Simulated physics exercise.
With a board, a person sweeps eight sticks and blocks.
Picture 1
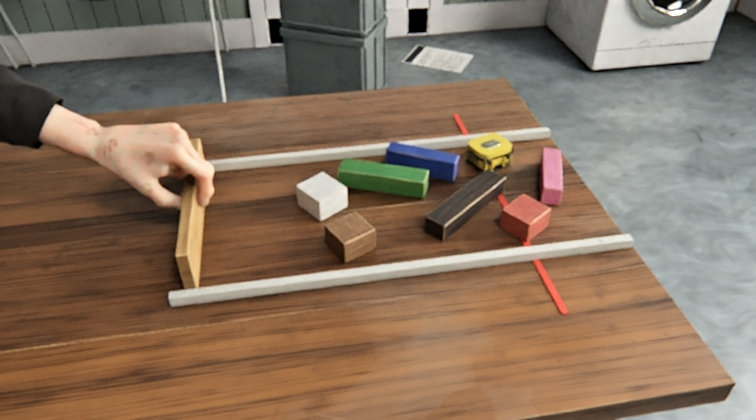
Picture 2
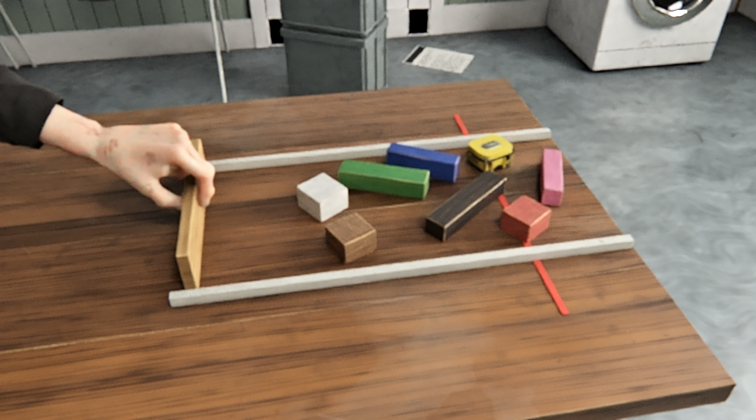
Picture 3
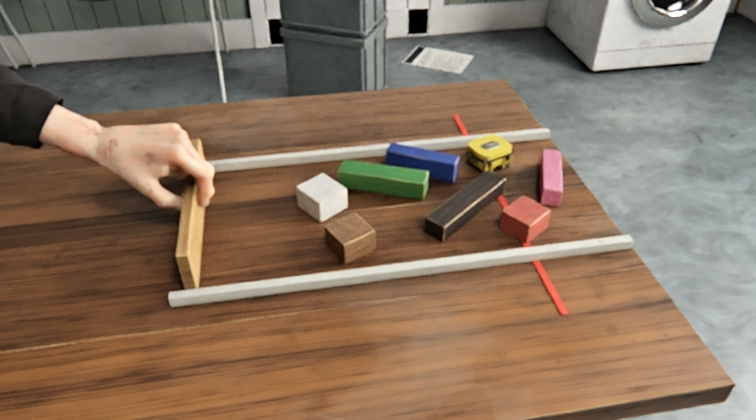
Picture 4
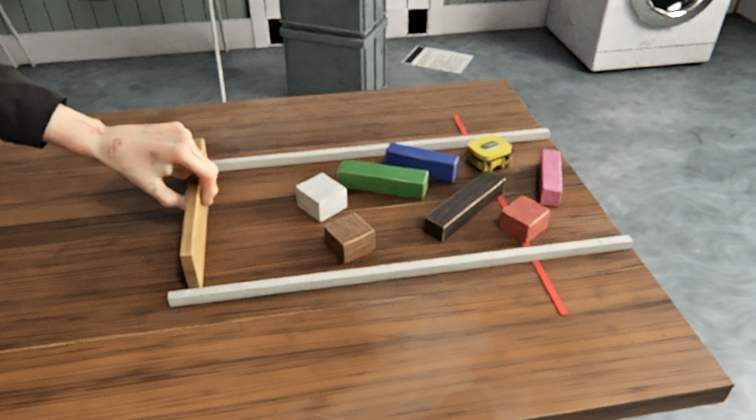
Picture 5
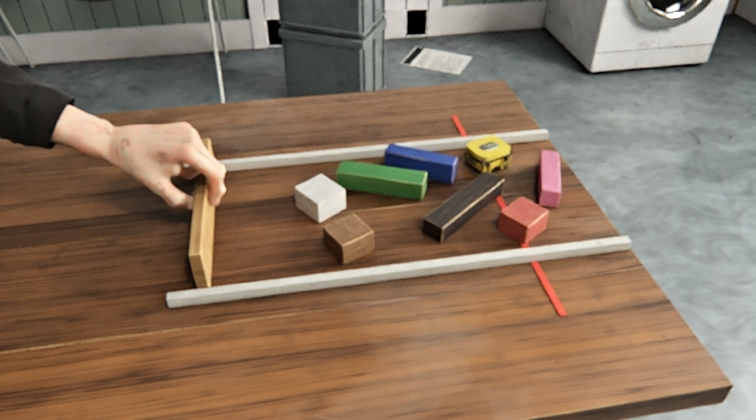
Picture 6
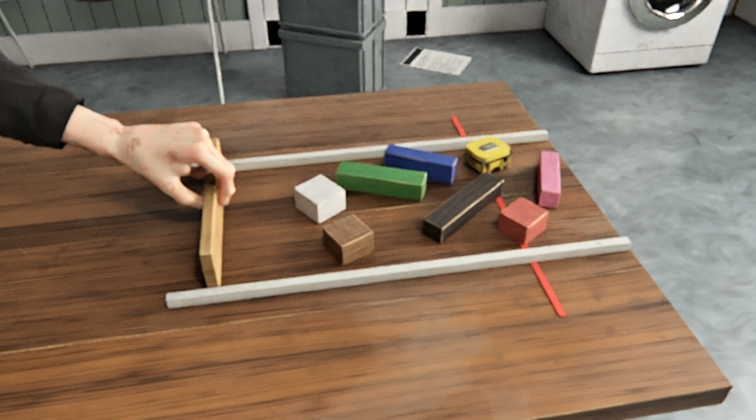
On a wooden table in a room with a washing machine, a hand holds a board upright between two pale rails, left of scattered coloured blocks, bars and a yellow case near a red strip. The board stays still at first, then the hand slides it slightly right, without touching the blocks.
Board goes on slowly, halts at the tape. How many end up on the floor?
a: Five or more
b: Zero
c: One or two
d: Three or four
The answer is c.
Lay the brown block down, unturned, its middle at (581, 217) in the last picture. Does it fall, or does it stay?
So it does not drop, then.
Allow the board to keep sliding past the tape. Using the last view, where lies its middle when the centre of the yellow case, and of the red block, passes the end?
First it's close to (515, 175), next close to (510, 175).
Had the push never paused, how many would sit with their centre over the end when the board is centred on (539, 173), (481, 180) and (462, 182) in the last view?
Respectively 4, 1 and 0.
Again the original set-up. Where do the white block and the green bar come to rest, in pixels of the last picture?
For the white block it's (515, 186), and for the green bar it's (528, 170).
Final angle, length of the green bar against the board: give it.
Angle: Roughly 50 degrees.
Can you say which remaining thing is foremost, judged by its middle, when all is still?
Red block.
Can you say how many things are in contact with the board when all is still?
I count 4 of them.
Soon after, none off yet; pink bar at rest near (549, 179); yellow case at rest near (487, 156); red block at rest near (523, 221).
Then, none off yet; pink bar at rest near (549, 179); yellow case at rest near (488, 156); red block at rest near (524, 221).
At rest, the number that fall off is one or two; fallen, pink bar.
